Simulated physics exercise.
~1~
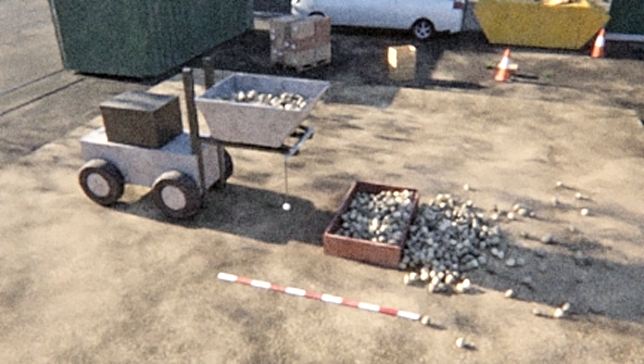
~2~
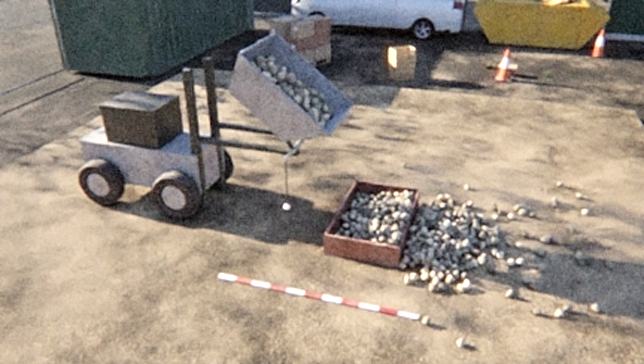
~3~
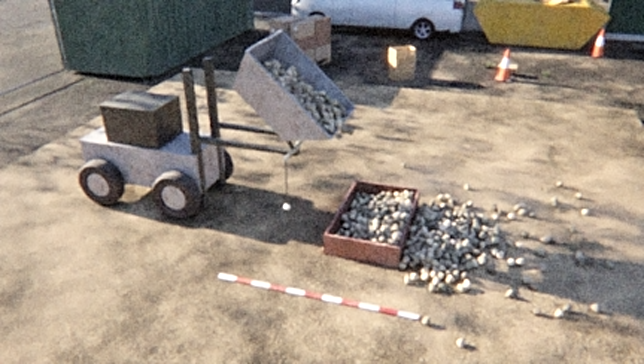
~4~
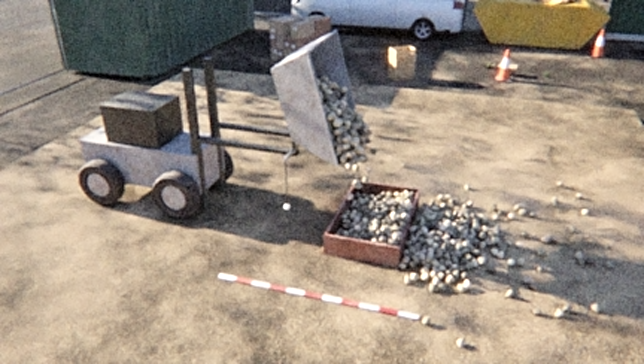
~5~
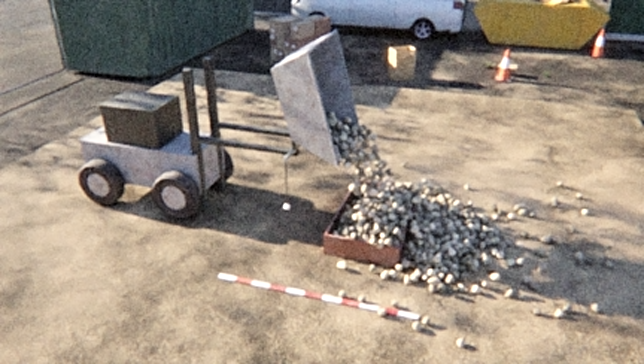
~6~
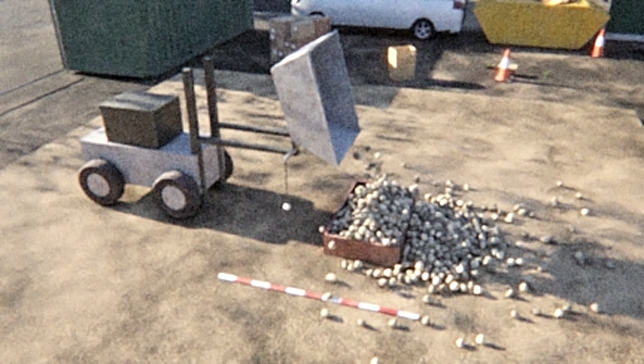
At first, a wheeled loader on the left holds a grey skip of pale stones nearly level, facing a reddish bin already filled with stones, with more heaped beside it to the right. The skip tilts forward and down towards the bin, yet its stones stay inside. It tips further until it hangs steeply, and the stones slide to its lower edge. They pour into the bin, piling up and spilling over onto the heap and the ground around it. Finally the skip hangs steep and empty above a heaped bin, with scattered stones reaching past the striped staff.
